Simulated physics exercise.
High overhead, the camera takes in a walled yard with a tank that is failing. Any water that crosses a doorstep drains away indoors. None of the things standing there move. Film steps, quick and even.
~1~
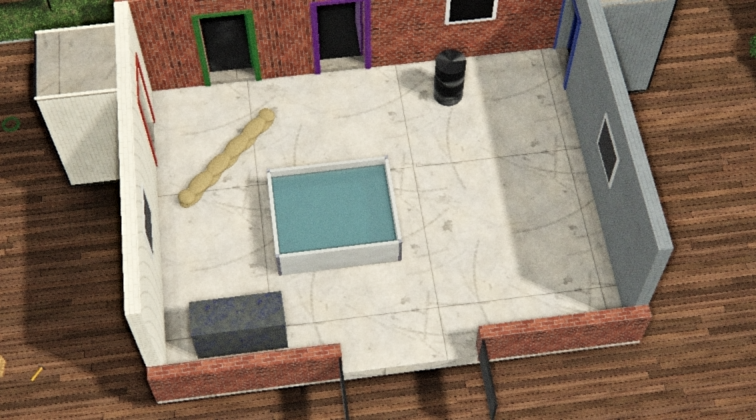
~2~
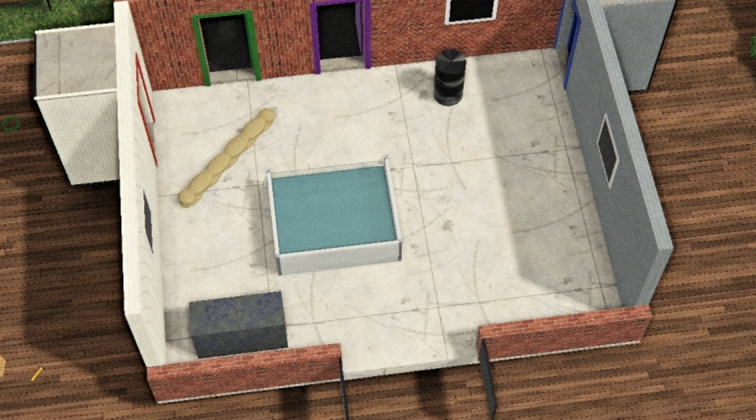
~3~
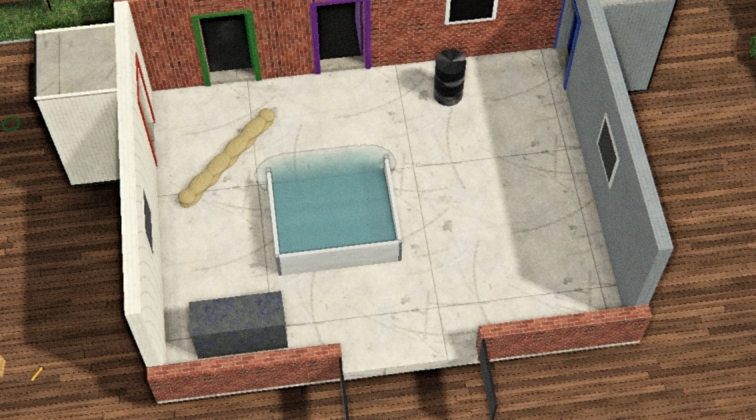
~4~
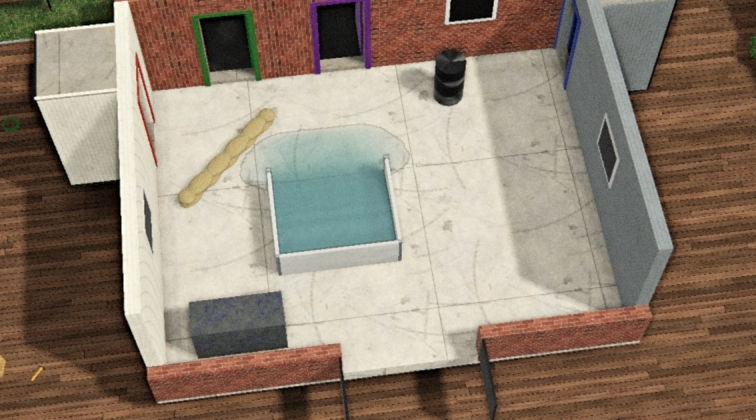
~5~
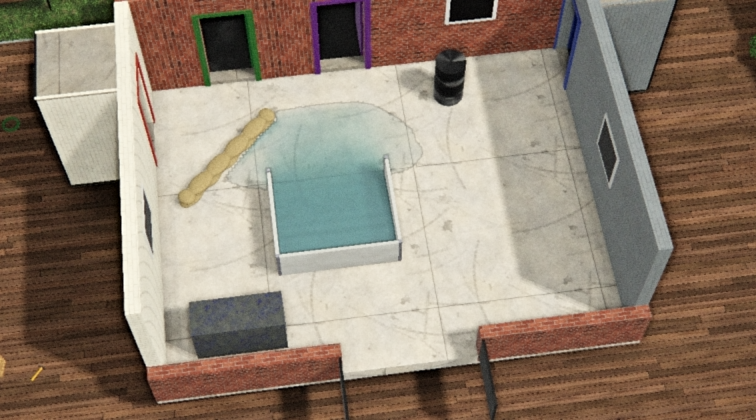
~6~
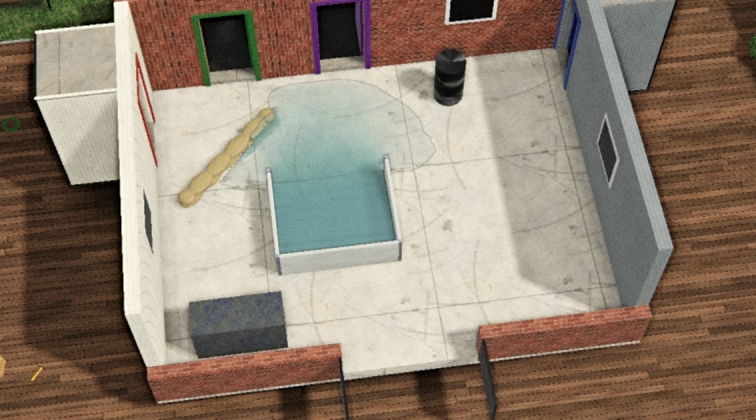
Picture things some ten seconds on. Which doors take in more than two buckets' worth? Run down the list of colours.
The red door does; the green door does not; the blue door does; the purple door does.
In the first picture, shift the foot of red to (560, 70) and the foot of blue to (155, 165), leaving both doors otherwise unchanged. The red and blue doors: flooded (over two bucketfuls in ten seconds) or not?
I'd say red overflows, while blue overflows.
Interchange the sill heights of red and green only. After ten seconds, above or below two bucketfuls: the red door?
My call is that red misses the threshold.
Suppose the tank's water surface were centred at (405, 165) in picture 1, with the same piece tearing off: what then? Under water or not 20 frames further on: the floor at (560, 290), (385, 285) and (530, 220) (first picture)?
Going through the three spots in turn: Stays untouched, stays untouched, stays untouched.
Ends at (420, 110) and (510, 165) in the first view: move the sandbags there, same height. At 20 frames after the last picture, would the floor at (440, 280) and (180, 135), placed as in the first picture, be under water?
So the first spot would be left unsoaked, and the other one waterlogged.
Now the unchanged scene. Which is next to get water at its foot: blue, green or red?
That would be the door marked green, ahead of the rest.
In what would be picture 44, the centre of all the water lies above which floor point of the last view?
Around pixel (350, 173).
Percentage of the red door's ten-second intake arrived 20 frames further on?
Around 30 percent.
A moment on, water covers 20 % of the floor; the red door not reached, the green door wet at the sill, nothing in, the blue door not reached, the purple door over two buckets in.
Next, water covers 30 % of the floor; the red door not reached, the green door wet at the sill, nothing in, the blue door not reached, the purple door far over two buckets in.
Then, water covers 50 % of the floor; the red door over two buckets in, the green door under two buckets in, the blue door over two buckets in, the purple door far over two buckets in.
Later, water covers 75 % of the floor; the red door over two buckets in, the green door under two buckets in, the blue door far over two buckets in, the purple door far over two buckets in.
In the end, water covers 90 % of the floor; the red door over two buckets in, the green door under two buckets in, the blue door far over two buckets in, the purple door far over two buckets in.
